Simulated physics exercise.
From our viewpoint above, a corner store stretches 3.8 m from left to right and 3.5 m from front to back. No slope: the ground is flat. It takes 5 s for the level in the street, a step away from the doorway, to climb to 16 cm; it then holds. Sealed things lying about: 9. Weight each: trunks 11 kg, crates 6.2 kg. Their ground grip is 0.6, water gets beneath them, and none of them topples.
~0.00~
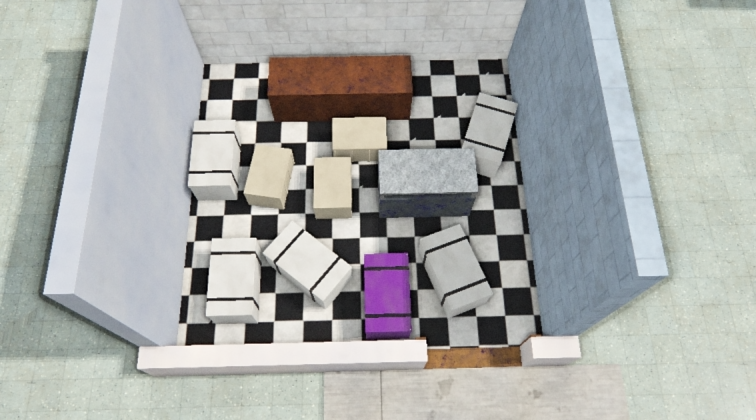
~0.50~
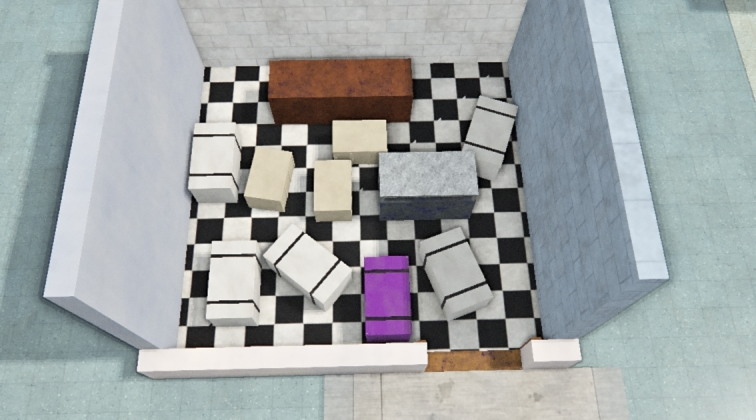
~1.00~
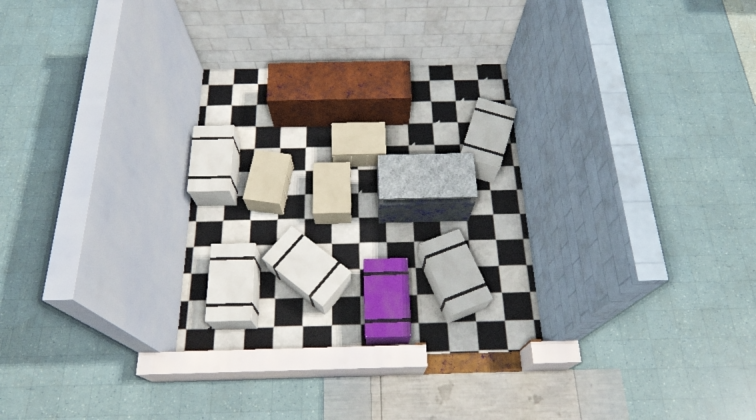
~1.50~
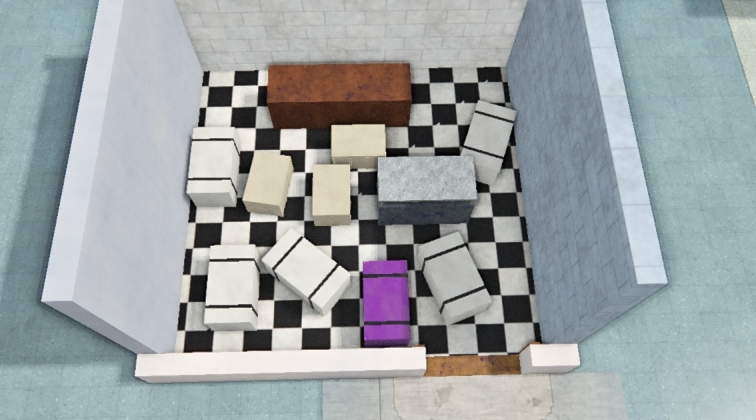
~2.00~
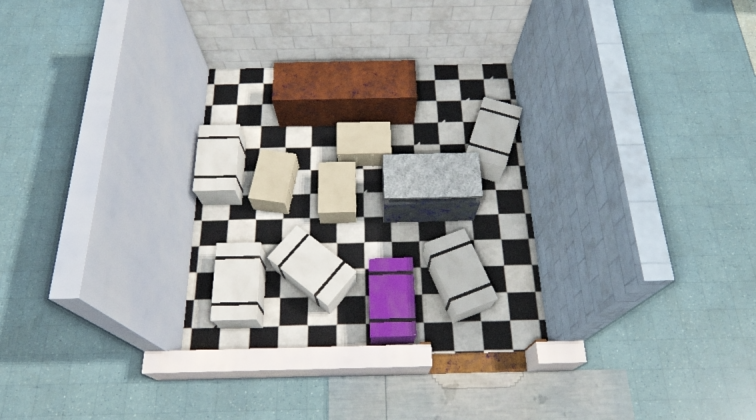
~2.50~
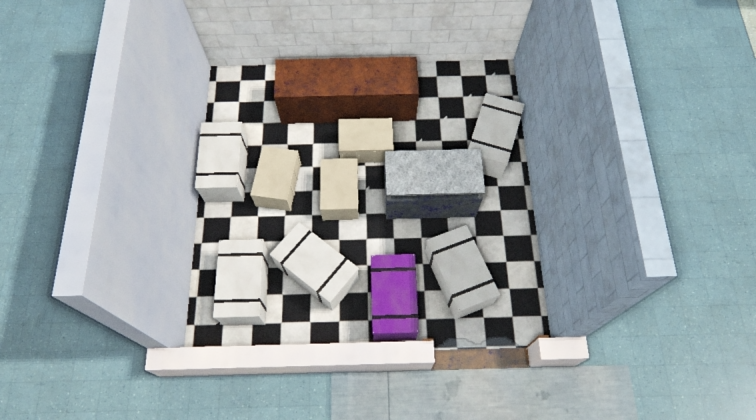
Nothing moved inside the small, roofless room, where a purple trunk, several pale strapped boxes, a reddish-brown counter and a gray block sat on the checkered floor while the view from above shifted slightly.
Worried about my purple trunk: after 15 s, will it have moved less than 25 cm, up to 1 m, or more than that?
Your purple trunk will have moved less than 25 cm.
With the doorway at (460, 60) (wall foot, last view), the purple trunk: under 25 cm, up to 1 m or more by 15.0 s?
Well, the purple trunk scoots a little.
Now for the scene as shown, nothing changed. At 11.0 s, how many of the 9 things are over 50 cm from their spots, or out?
The number comes to 4.
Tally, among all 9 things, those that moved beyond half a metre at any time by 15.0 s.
I make that 7.
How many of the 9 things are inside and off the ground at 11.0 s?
Count at that moment: 8.
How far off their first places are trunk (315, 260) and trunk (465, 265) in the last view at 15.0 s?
In that order: 60 cm, 60 cm.
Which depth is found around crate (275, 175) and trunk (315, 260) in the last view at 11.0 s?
First roughly 5 cm, second roughly 4 cm.
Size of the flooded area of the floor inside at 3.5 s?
Roughly 0.5 m2.
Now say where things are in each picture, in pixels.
The first frame shows the purple trunk at (387, 292) rests on the ground; water covers 0.0 m2; 0 of 9 have shifted.
The second frame shows the purple trunk at (388, 294) rests on the ground; 0.0 m2 under water; 0 of 9 have shifted.
The third frame shows the purple trunk at (387, 297) rests on the ground; water covers 0.0 m2; 0 of 9 have shifted.
The fourth frame shows the purple trunk at (386, 299), on the bottom; water covers 0.0 m2; 0 of 9 have shifted.
The fifth frame shows the purple trunk at (392, 296), on the bottom; 0.0 m2 under water; 0 of 9 have shifted.
The sixth frame shows the purple trunk at (394, 293), on the bottom; 0.0 m2 under water; 0 of 9 have shifted.
After 3.5 s the purple trunk is near (394, 293), 0.0 m from its start, aground; 0 afloat.
After 6.8 s the purple trunk is near (383, 294), 0.1 m from its start, aground; 1 afloat.
After 11.0 s the purple trunk is near (373, 298), 0.2 m from its start, aground; 8 afloat.
After 15.0 s the purple trunk is near (395, 282), 0.1 m from its start, afloat; 9 afloat.
